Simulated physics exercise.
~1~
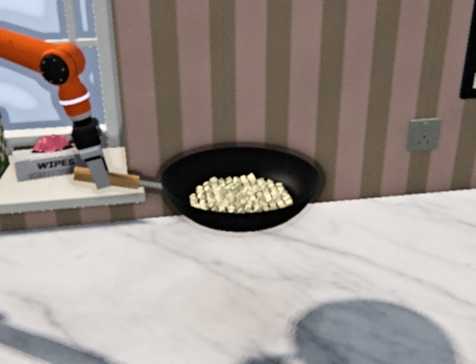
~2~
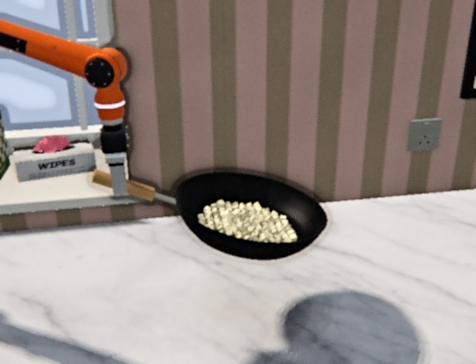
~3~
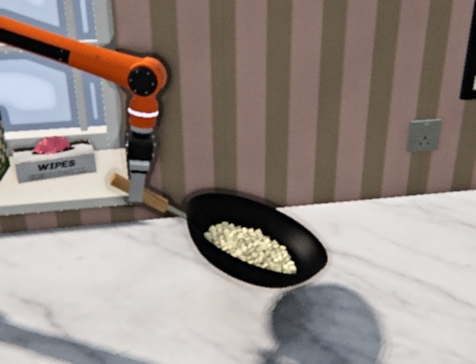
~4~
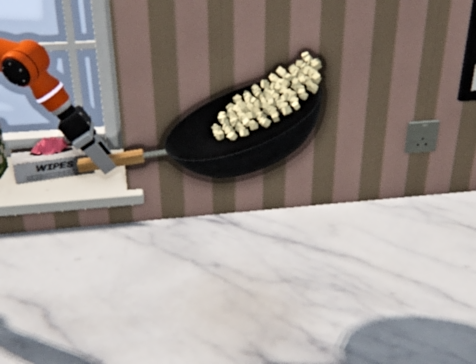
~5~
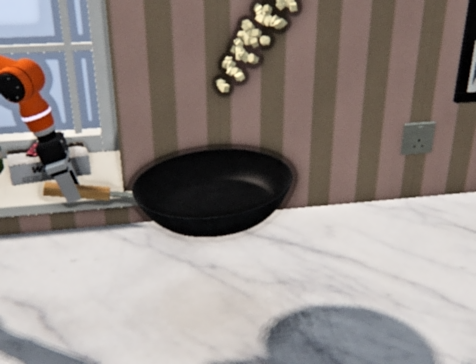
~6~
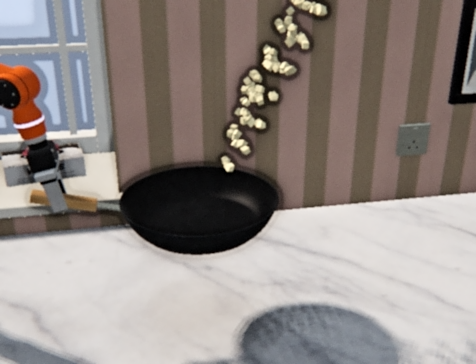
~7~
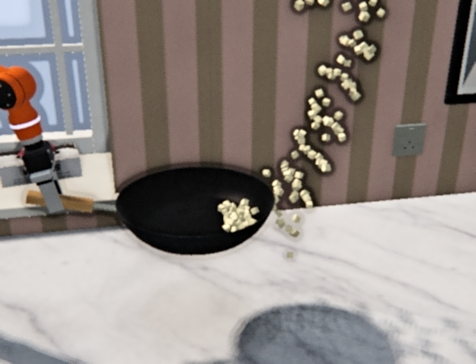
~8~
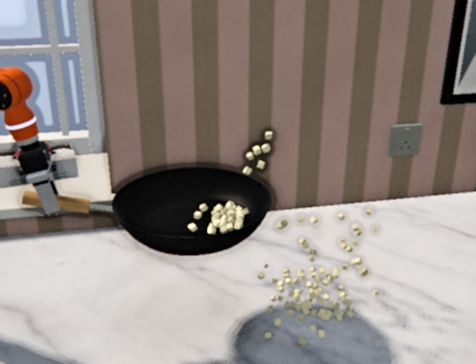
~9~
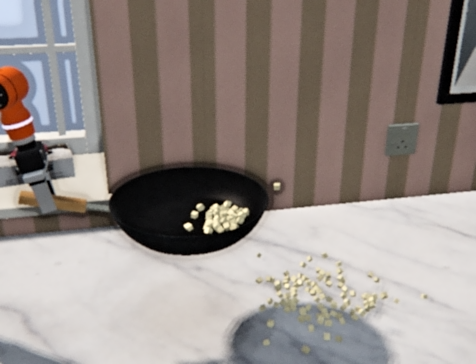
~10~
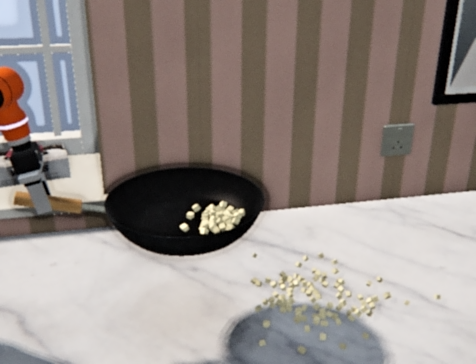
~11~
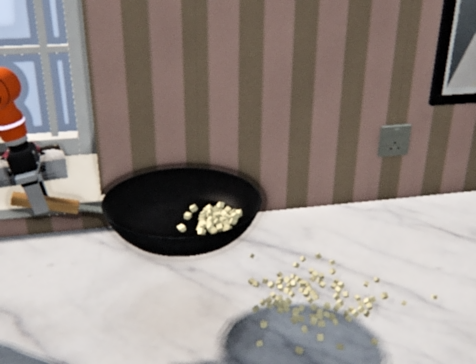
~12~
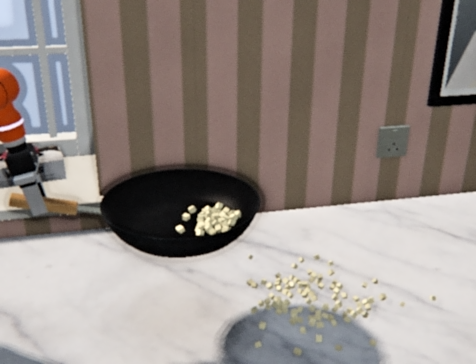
Robot arm dipping and jerking up a black frying pan, tossing pale diced vegetables high, most scattering onto the marble counter.
